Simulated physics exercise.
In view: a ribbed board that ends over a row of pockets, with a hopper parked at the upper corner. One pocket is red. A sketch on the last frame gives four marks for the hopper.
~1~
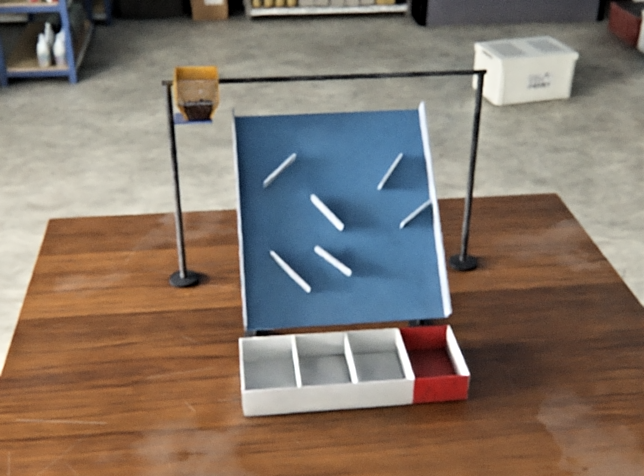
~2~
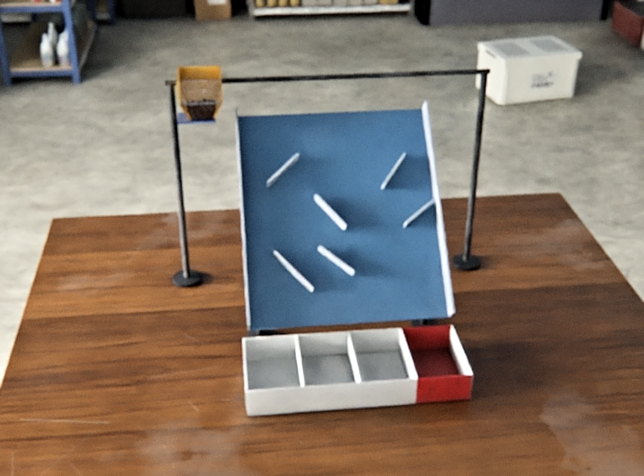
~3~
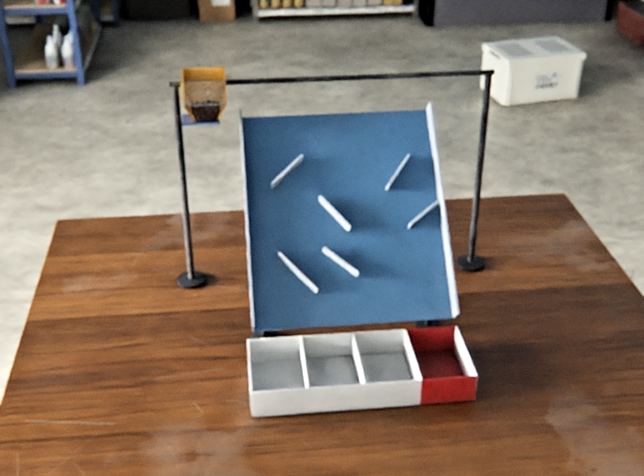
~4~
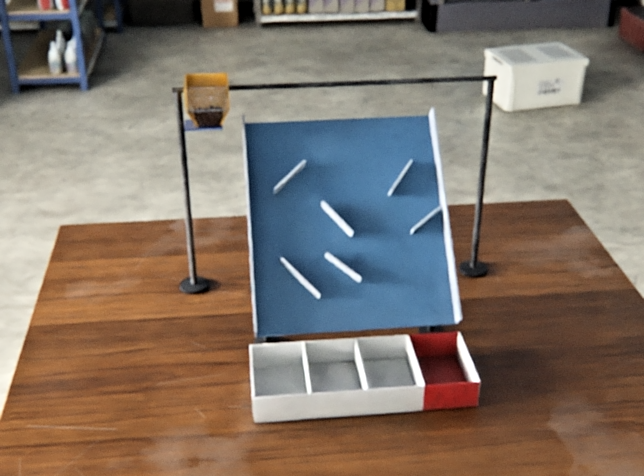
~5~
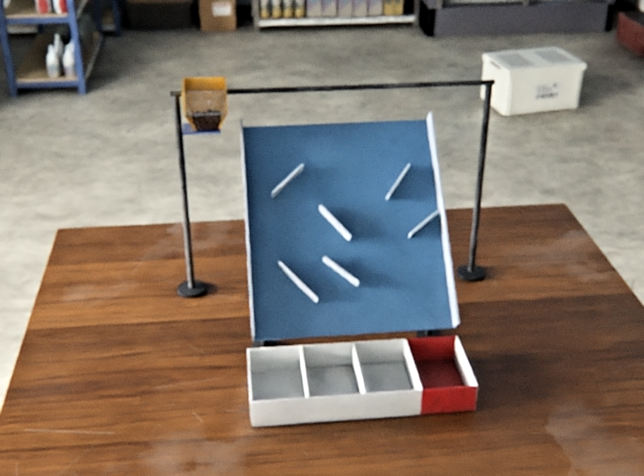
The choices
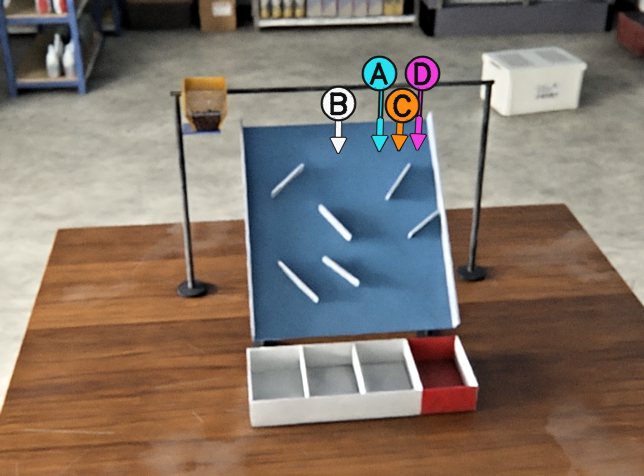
The camera shifted slightly while nothing else moved: a small hopper hung at the upper left of a ribbed blue board, above a row of pale pockets with a red one at the right.
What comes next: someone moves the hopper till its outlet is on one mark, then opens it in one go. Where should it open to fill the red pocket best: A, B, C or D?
B.
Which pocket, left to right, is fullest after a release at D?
The third from the left.
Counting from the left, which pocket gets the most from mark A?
The third from the left.
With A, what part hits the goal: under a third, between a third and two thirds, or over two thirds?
Mark A gives under a third.
On the marked copy, mark A meets the board at (379, 145); mark B meets the board at (338, 147); mark C meets the board at (399, 144); mark D meets the board at (417, 144).
For mark A, a small share in the red pocket, the bulk in other pockets, a small share outside the box.
For mark B, close to a third in the red pocket, close to half in other pockets, a small share outside the box.
For mark C, a small share in the red pocket, the bulk in other pockets, only a few held on the board, a small share outside the box.
For mark D, a small share in the red pocket, the bulk in other pockets, a small share outside the box.
